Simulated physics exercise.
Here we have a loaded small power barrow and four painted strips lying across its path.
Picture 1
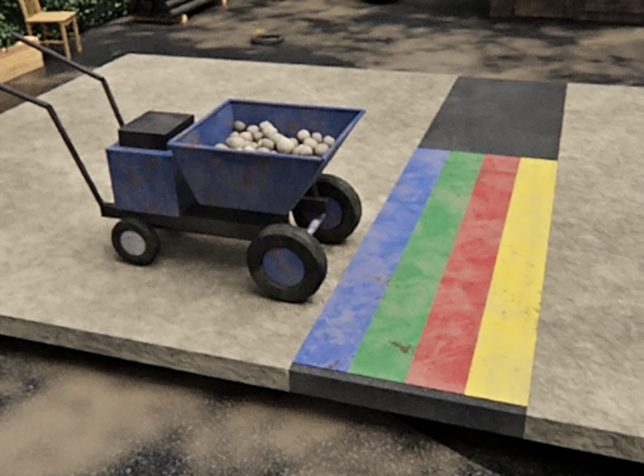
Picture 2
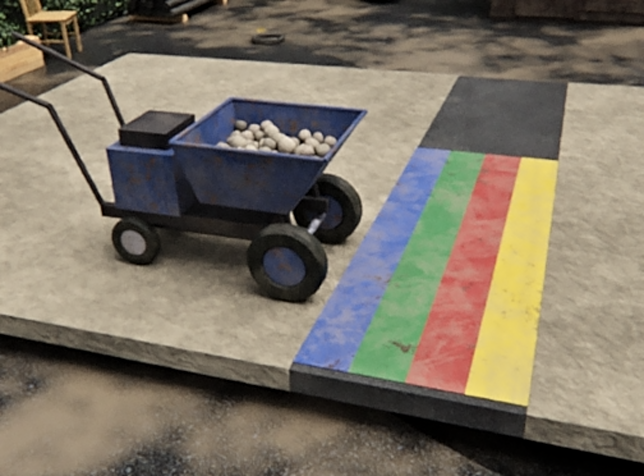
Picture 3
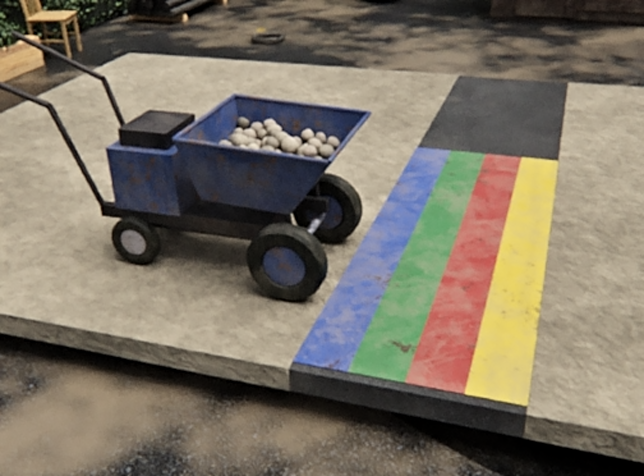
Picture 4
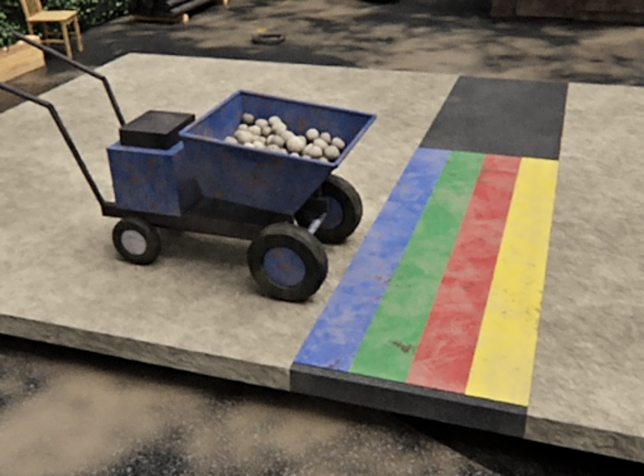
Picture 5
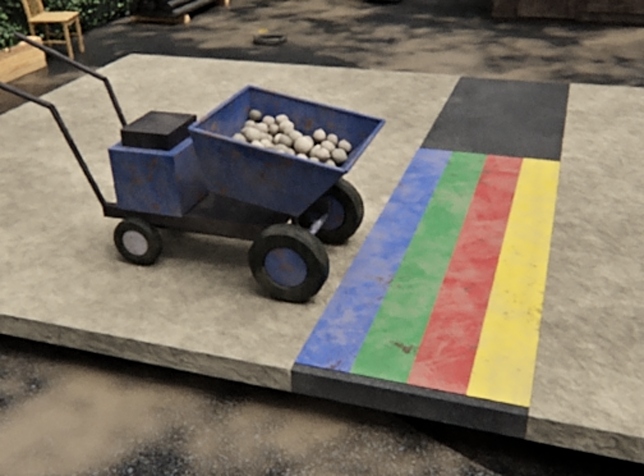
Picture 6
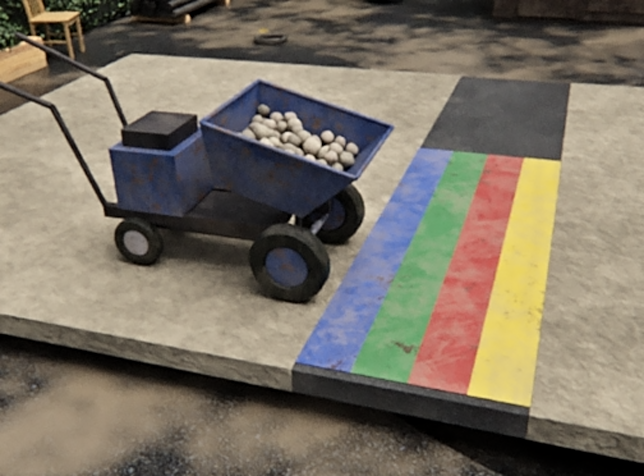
On a pale stone slab outdoors, seen from above at an angle by a still camera, a wooden chair stands in the far left corner beyond it. A blue barrow with black wheels and handles holds rounded grey pebbles, left of blue, green, red and yellow strips. The barrow stays in place while its skip tilts gradually forward to the right, and the pebbles shift slightly within it.
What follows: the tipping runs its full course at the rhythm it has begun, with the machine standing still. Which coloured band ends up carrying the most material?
The red band.
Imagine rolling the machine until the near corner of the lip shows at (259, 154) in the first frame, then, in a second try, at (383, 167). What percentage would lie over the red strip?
In order: 10 % and 10 %.
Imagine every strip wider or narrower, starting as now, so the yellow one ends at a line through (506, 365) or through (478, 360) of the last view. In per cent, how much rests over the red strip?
The first gives 40 %, the second 20 %.
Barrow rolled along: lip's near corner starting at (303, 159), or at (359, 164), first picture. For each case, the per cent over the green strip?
Roughly 30 per cent at the first spot and 0 per cent at the second.
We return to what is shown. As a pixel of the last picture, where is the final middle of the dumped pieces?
Somewhere around (469, 285) in the last picture.
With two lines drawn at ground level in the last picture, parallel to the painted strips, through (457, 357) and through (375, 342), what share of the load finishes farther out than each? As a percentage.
Close to 30 per cent, then close to 70 per cent.
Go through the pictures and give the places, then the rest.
The first picture shows lip of the skip at (322, 161), level; top of the load at (267, 146), river pebbles; blue strip at (338, 332); green strip at (390, 341); red strip at (445, 350); yellow strip at (503, 360).
The second picture shows lip of the skip at (324, 161), level; top of the load at (269, 145).
The third picture shows lip of the skip at (329, 163), tipped barely; top of the load at (272, 144).
The fourth picture shows lip of the skip at (336, 166), tipped a little; top of the load at (258, 148).
The fifth picture shows lip of the skip at (345, 172), tipped a little; top of the load at (253, 136).
The sixth picture shows lip of the skip at (356, 179), tipped clearly; top of the load at (262, 133); blue strip at (341, 332); green strip at (393, 341); red strip at (448, 351); yellow strip at (506, 361).
Soon after the last picture, skip tipped steeply; all in the skip.
A little later, skip tipped right over; nearly all in the skip; a small part over the green strip; a stray few over the red strip.
Later still, skip tipped right over; about a third in the skip; a small part over the green strip; about a third over the red strip; a small part over the yellow strip; a stray few off the paint.
At rest, skip tipped right over; about a third in the skip; none over the blue strip; a small part over the green strip; about half over the red strip; a small part over the yellow strip; a stray few off the paint.
